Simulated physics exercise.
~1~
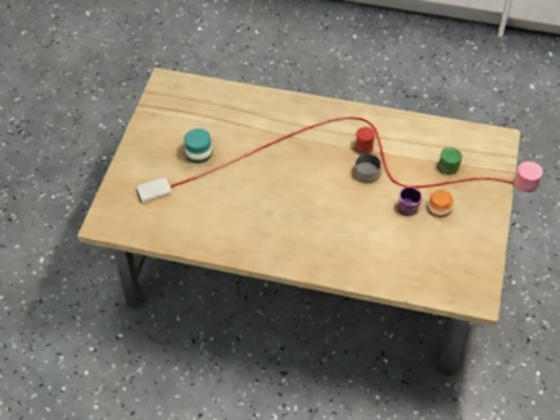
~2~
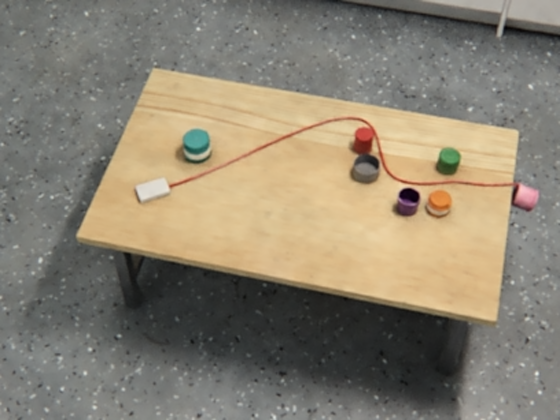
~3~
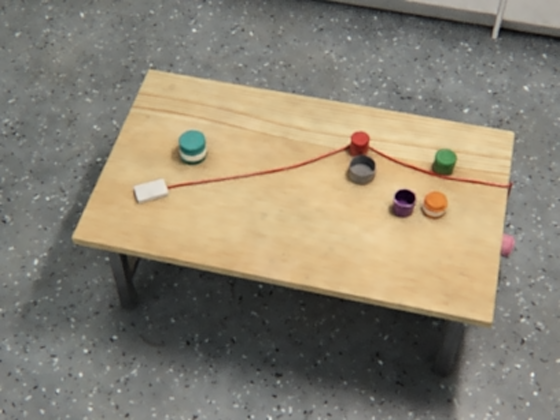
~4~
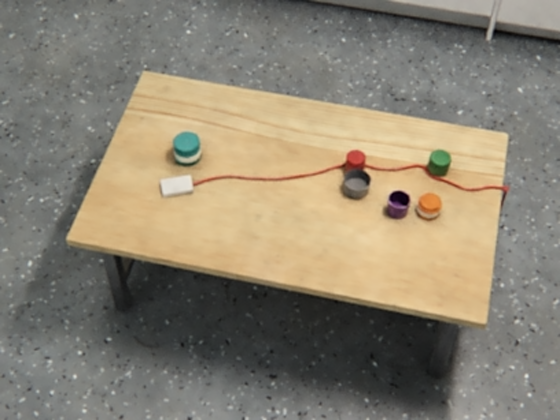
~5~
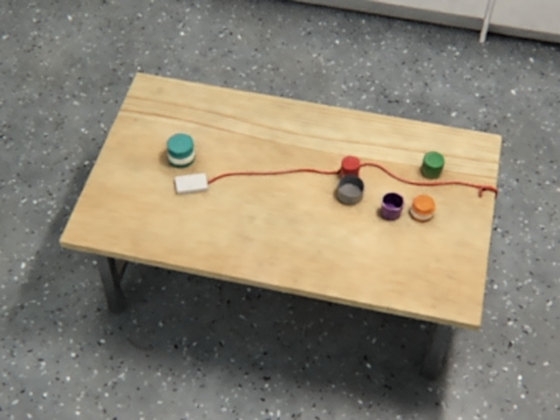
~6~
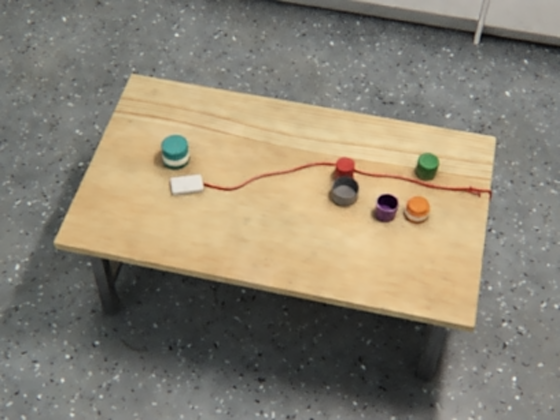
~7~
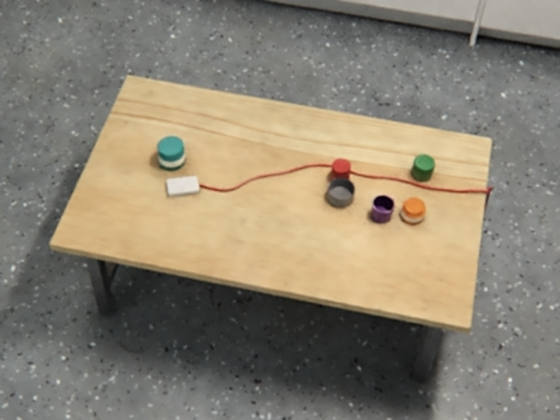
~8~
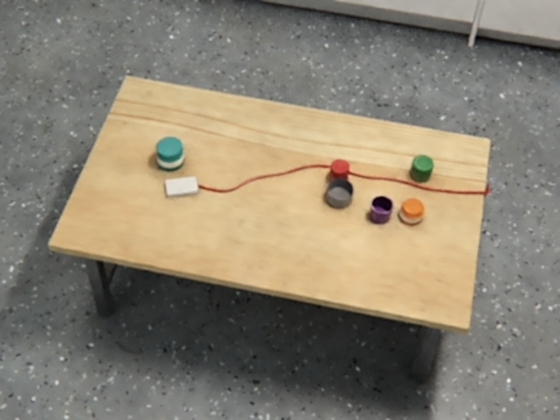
A pale wooden lab table stands on a speckled grey floor, seen from above at an angle. A teal tin and a white phone sit on the left, while a red tub, grey cup, purple mug, orange jar and green tub stand toward the right. A thin red cable runs from the phone to a pink speaker just past the right edge. The speaker tips and drops out of sight, pulling the cable straight against the red tub. The tub and grey cup shift slightly nearer, and the phone slides a little right. All three settle on the table, the cable still reaching the edge.
